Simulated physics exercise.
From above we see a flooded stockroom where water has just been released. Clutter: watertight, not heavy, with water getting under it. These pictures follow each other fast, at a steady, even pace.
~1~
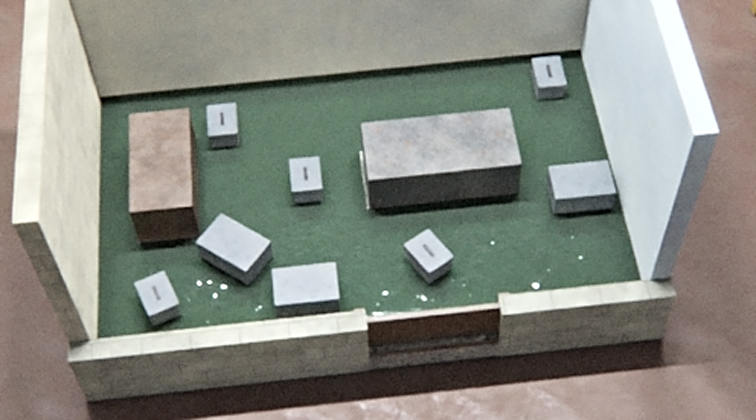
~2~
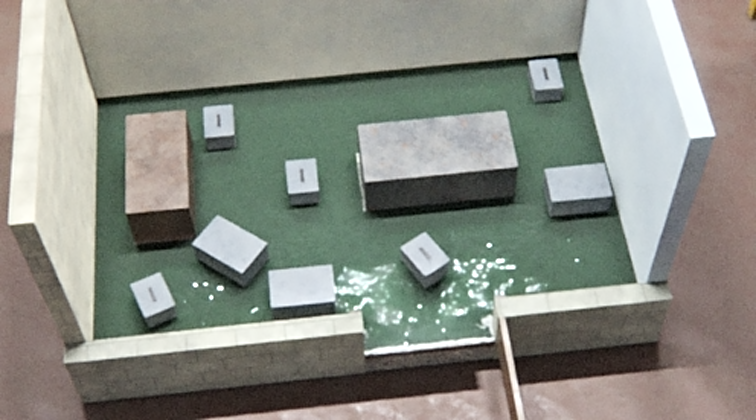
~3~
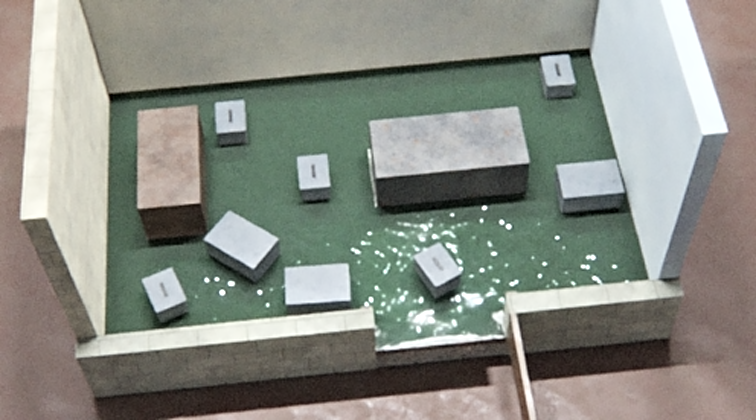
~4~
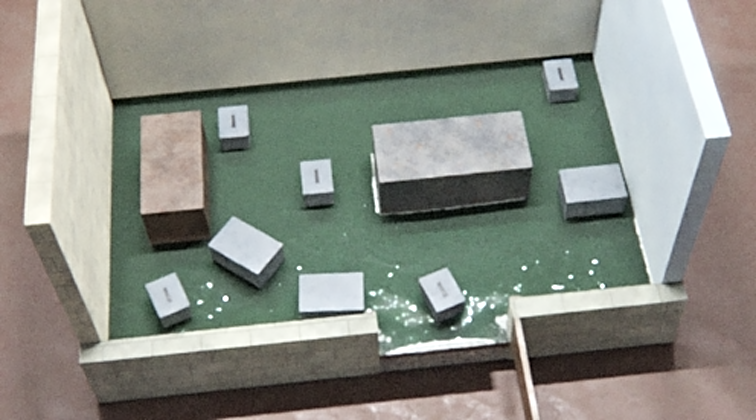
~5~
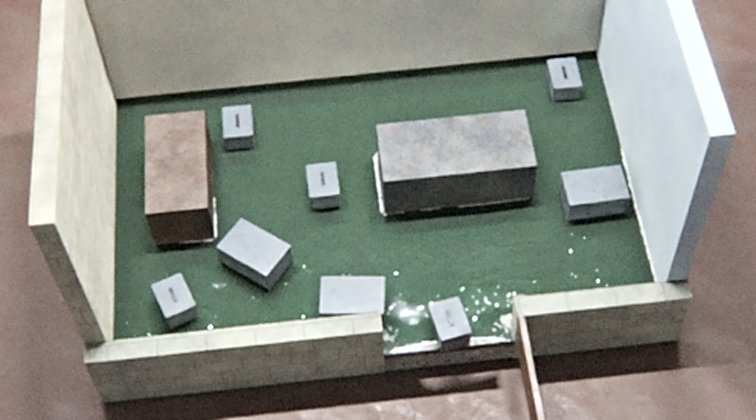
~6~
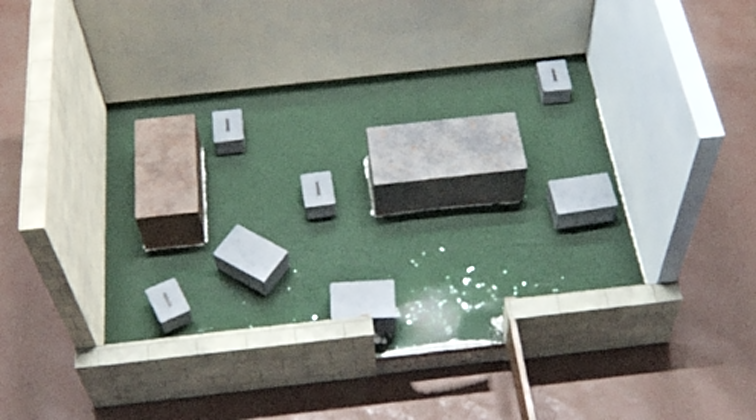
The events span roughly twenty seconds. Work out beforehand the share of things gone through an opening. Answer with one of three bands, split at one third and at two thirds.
Two thirds or more.
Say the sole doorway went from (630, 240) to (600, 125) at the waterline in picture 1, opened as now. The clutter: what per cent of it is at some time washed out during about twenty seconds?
My estimate is some 60 percent.
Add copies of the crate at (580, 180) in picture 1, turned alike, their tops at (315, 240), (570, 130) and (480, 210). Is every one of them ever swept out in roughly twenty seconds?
First escapes, second escapes, third escapes.
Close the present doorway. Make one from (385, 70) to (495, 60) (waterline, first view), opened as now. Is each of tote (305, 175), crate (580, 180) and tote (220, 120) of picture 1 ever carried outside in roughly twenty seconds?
Note - 1: Escaped; 2: Escaped; 3: Escaped.
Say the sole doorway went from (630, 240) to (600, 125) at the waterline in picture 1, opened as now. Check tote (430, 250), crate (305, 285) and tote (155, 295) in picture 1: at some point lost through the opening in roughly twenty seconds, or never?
Sequentially, I'd put it as swept away, swept away, not lost.
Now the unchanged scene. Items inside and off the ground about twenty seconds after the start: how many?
Counting them up gives 2.
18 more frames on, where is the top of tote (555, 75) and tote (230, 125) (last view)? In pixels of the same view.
Roughly (585, 134) and roughly (247, 177).
A moment on, 2 of 8 are out; 6 afloat.
Next, 5 of 8 are out; 3 afloat.
Later, 6 of 8 are out; 2 afloat.
In the end, 6 of 8 are out; 2 afloat.
